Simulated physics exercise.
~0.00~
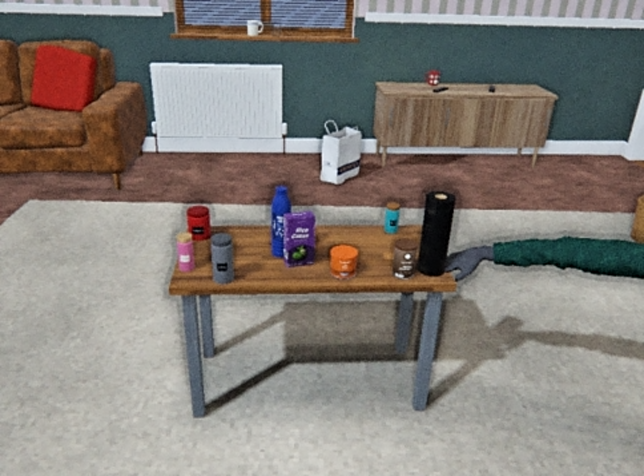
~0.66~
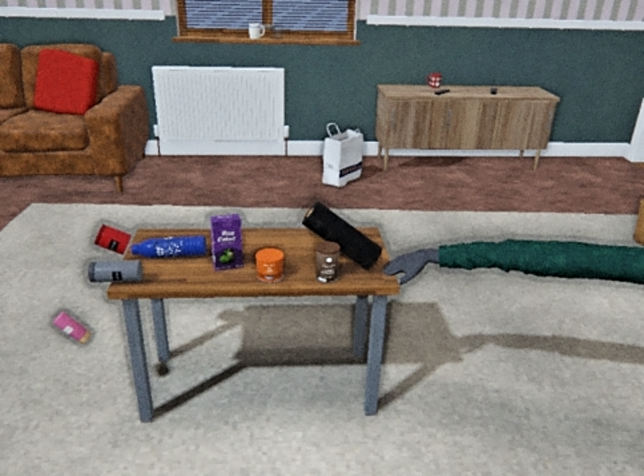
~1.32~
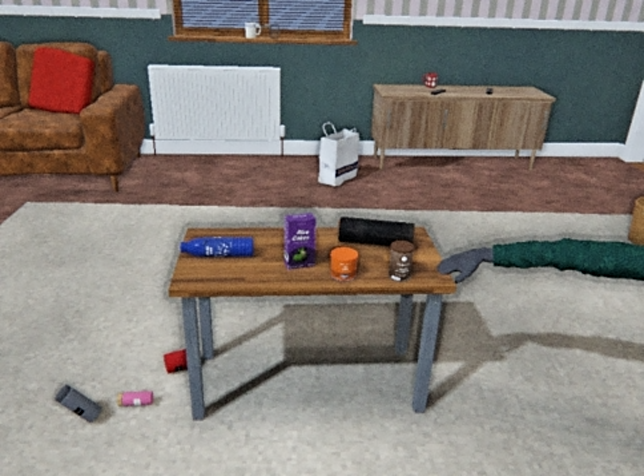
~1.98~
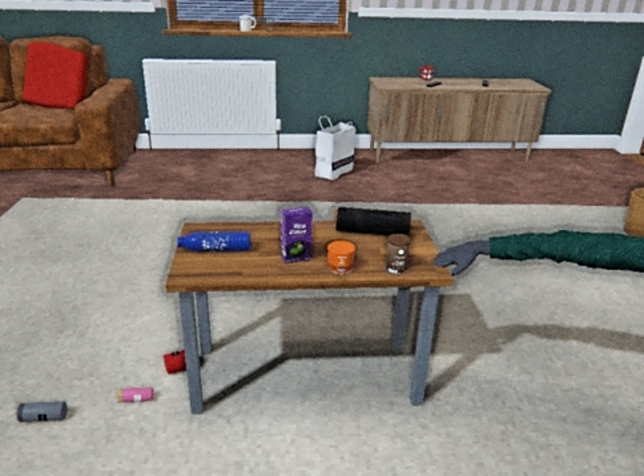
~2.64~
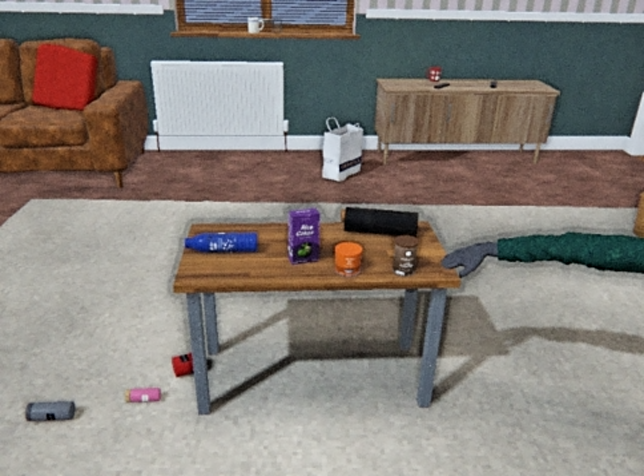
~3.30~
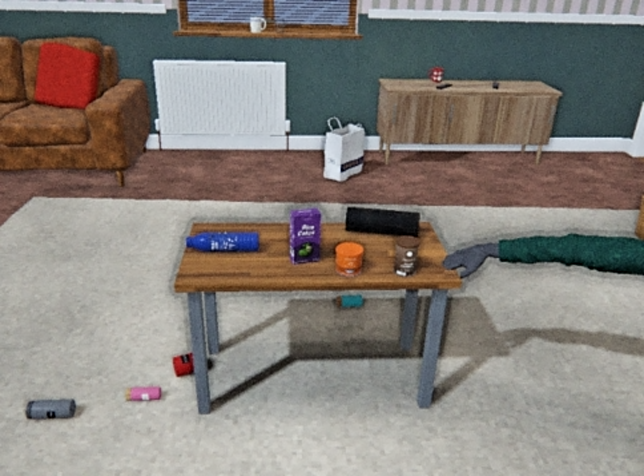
We see a gloved hand jerk a small table left and back, sending the grey jar, red jar, pink shaker and turquoise shaker to the floor; the blue bottle and black roll end on their sides on top, while the purple packet and two tins stay upright.
